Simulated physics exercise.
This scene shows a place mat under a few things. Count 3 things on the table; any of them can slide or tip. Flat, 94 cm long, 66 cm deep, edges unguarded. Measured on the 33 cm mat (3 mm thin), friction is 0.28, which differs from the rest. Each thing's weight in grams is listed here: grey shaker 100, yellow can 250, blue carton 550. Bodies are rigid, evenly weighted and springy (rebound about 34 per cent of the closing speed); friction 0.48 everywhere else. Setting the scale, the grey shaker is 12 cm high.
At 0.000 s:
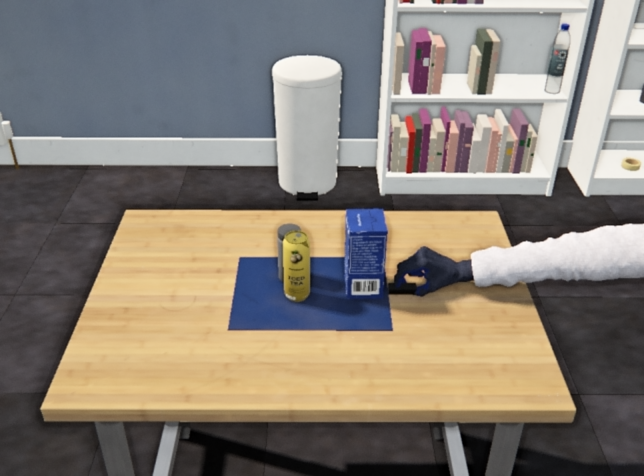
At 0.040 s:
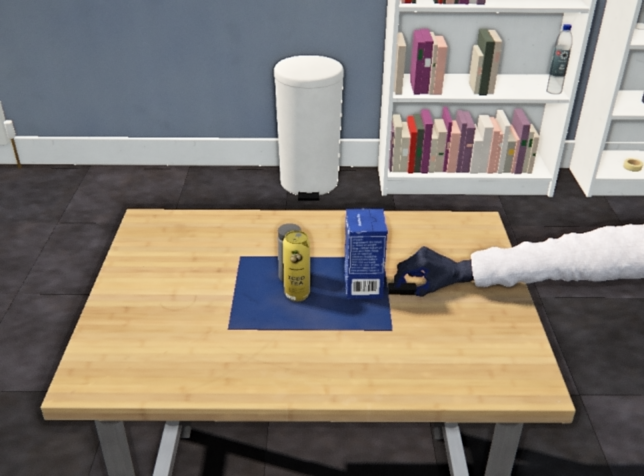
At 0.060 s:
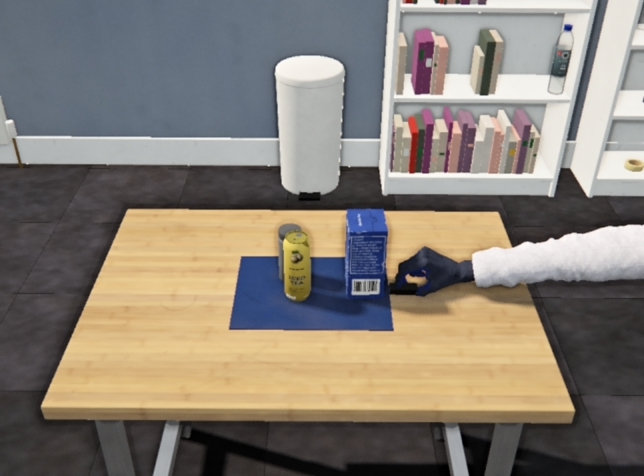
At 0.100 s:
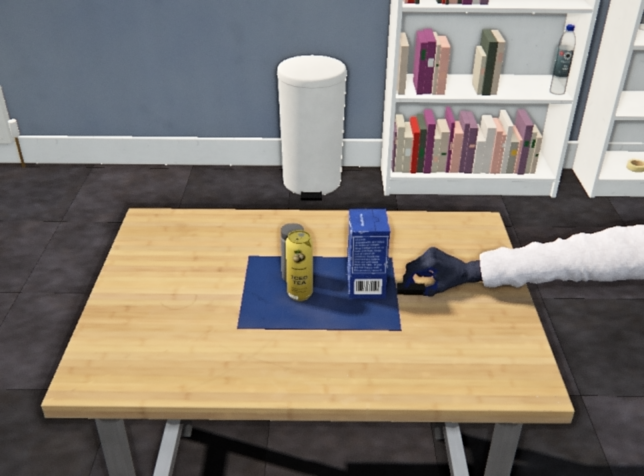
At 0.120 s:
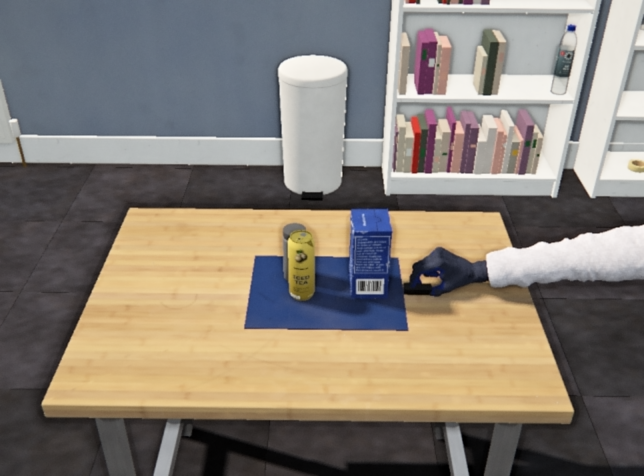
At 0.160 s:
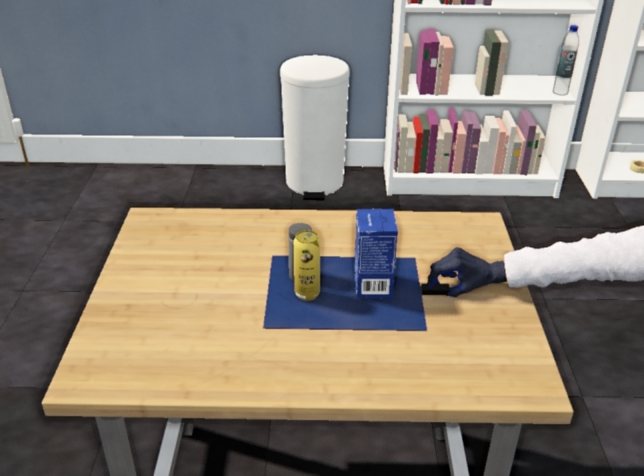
A gloved hand drawing a blue mat slowly rightward across a wooden table, carrying a yellow can, grey shaker and blue carton.
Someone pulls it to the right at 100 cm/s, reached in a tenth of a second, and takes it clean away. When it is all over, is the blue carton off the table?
It ends up off the table.
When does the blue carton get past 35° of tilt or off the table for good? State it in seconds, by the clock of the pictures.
Somewhere about 0.6 s.
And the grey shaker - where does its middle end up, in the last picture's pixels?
About (420, 269).
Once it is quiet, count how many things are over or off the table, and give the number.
Total: 3.
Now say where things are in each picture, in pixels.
Mat pulled 0 cm; blue carton (365, 254), in the first frame.
Mat pulled 0 cm; yellow can (297, 267), in the second frame.
Mat pulled 0 cm; yellow can (297, 267), in the third frame.
Mat pulled 2 cm; yellow can (300, 267), in the fourth frame.
Mat pulled 3 cm; yellow can (302, 266), in the fifth frame.
Mat pulled 7 cm; blue carton (375, 254) slid 2 cm, in the sixth frame.
After 0.46 s, mat pulled 37 cm; blue carton slid 24 cm near (479, 256); grey shaker leaning 12°; yellow can leaning 10°.
After 0.66 s, mat pulled 57 cm; blue carton now off the table; grey shaker on its side; yellow can leaning 19°.
At rest (1.6 s), off the table, blue carton; tipped over on the table, grey shaker and yellow can.
